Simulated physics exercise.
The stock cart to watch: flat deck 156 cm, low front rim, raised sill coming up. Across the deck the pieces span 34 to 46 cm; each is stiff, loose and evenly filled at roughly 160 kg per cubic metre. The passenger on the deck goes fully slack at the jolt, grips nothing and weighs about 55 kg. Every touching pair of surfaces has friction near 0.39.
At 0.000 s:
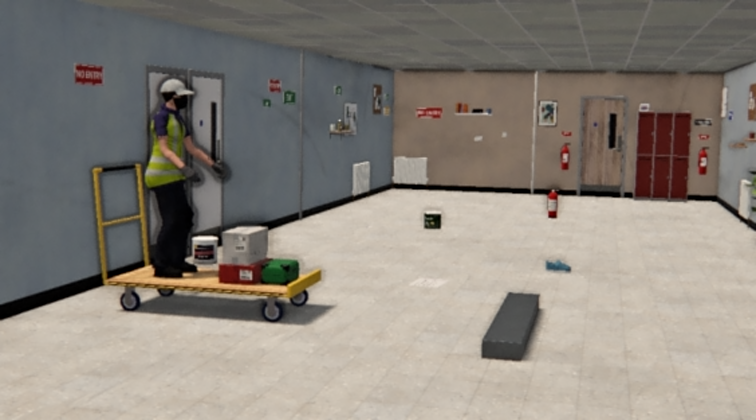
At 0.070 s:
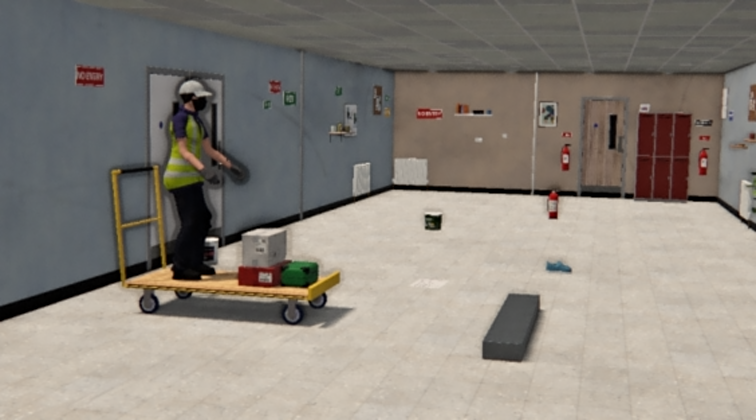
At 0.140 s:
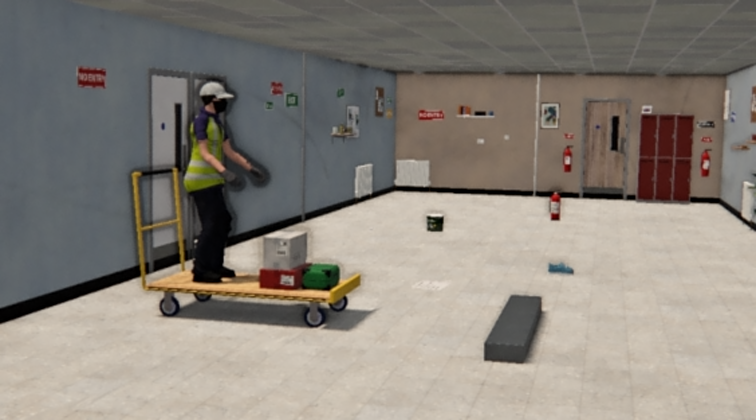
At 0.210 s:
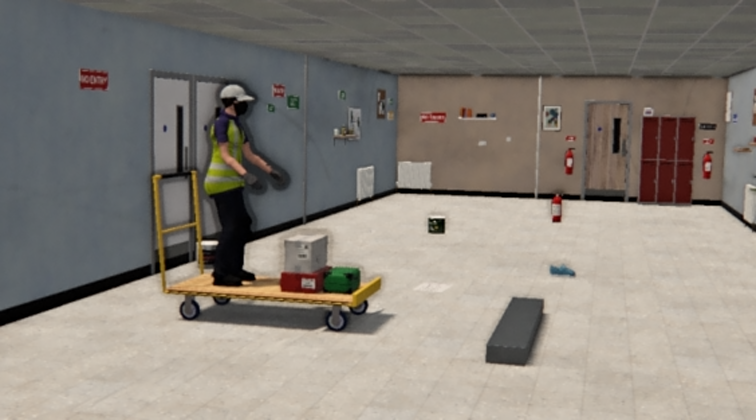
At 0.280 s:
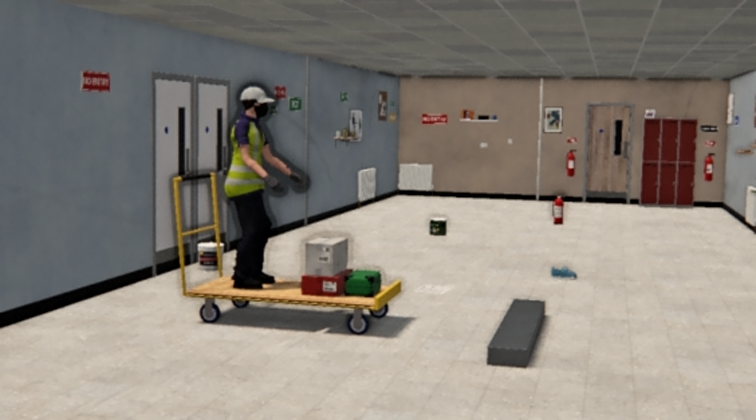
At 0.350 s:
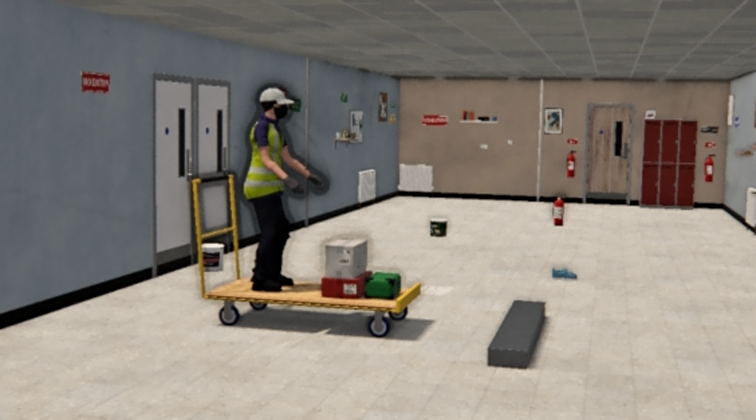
At the start, a worker in a white cap and yellow vest stands on a flat yellow cart at the left, arms held forward, behind grey, red and green boxes. The cart rolls steadily right across the pale floor, carrying worker and boxes closer to a long dark sill, uncovering the doors behind.
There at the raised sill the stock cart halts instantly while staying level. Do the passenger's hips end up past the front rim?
Yes.
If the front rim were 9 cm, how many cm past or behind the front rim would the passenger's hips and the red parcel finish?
Hips 120 past, red 40 behind.
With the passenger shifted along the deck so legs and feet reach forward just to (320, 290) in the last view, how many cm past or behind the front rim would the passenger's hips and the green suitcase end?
Result: Hips 30 cm past rim; green 20 cm behind rim.
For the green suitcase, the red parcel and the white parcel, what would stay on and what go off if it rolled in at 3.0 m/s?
Green: Kept; red: Kept; white: Lost.
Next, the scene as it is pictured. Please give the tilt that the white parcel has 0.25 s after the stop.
Its tilt is about 80°.
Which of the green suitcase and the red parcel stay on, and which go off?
Result - green: Stays; red: Stays.
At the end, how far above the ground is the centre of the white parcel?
Height: Roughly 25 centimetres.
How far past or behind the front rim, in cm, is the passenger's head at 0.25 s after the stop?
At that moment it sits around 60 cm behind the rim.
The wheels strike at 0.70 s.
After 0.95 s the passenger's hips are 67 cm behind the rim, near (432, 228) in the last picture's view.
After 1.25 s the passenger's hips are 35 cm behind the rim, near (472, 232) in the last picture's view.
After 1.70 s the passenger's hips are 21 cm past the rim, near (544, 248) in the last picture's view.
Final state at 4.7 s, past the rim, white parcel and the passenger's hips; behind it, red parcel and green suitcase.
